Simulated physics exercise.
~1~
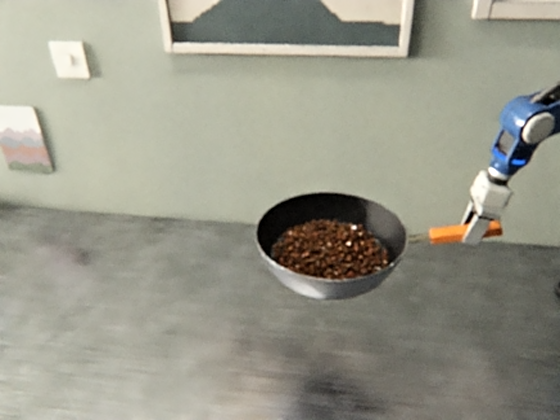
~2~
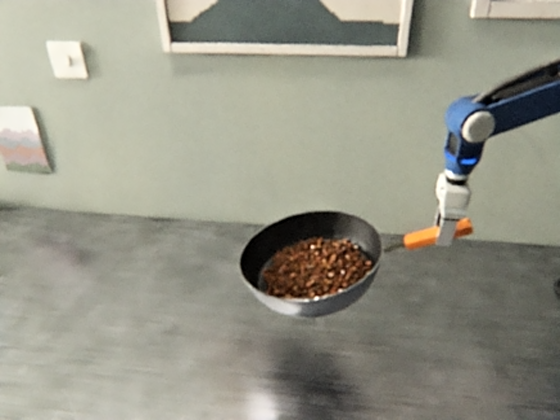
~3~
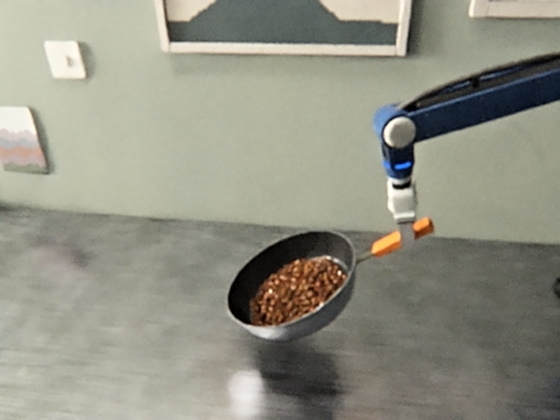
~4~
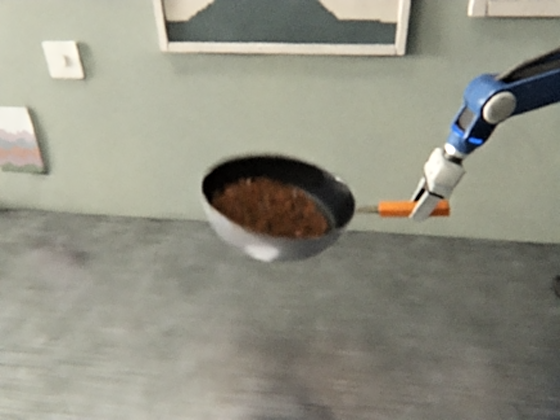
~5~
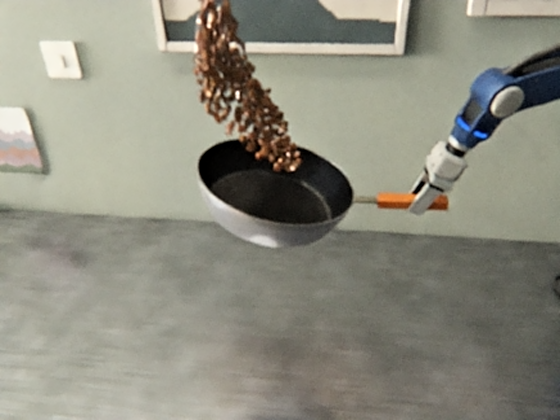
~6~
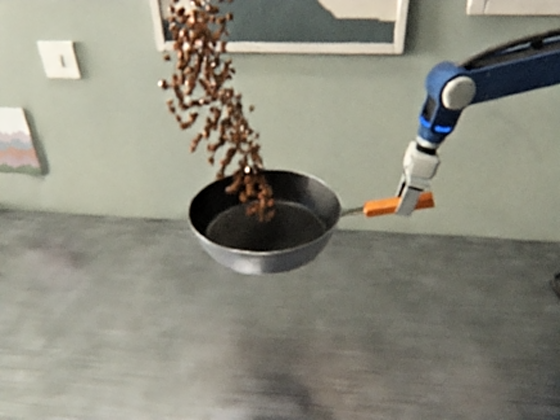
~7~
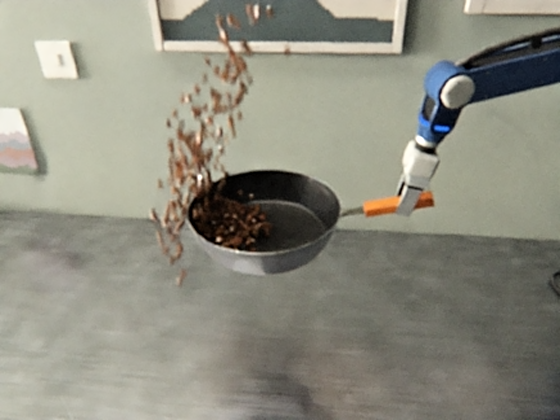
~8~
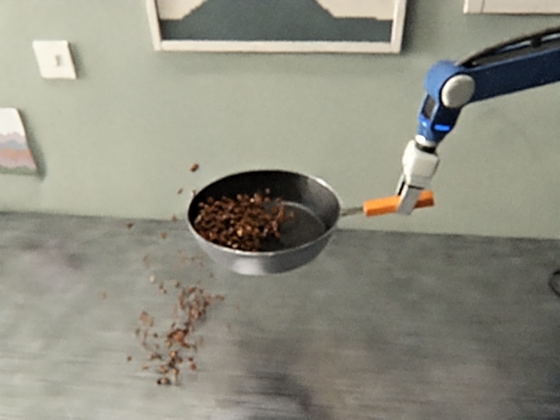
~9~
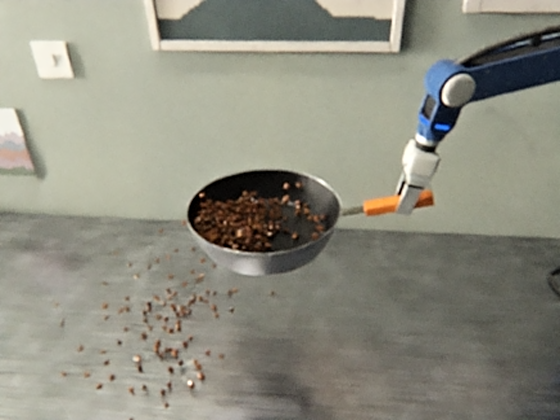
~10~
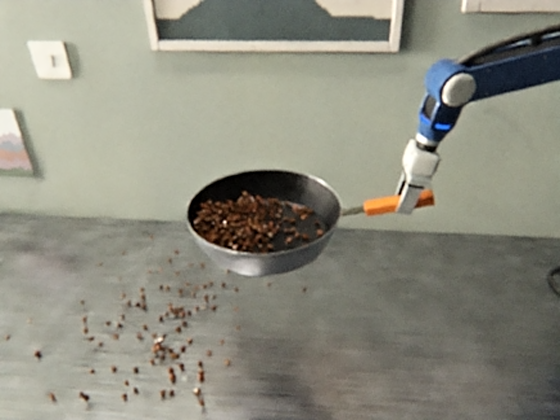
To begin with, a blue and white robot arm holds a dark frying pan by its orange handle above a grey surface, with a heap of small brown pellets inside. The arm moves the pan left and down, tilting it as it goes. Then it swings the pan upward, and the pellets fly out in a tall stream above it. The pan dips slightly, levels and stops while the pellets rain down. Many land back inside, but others spill past the left rim and scatter across the surface, leaving the pan still partly filled.
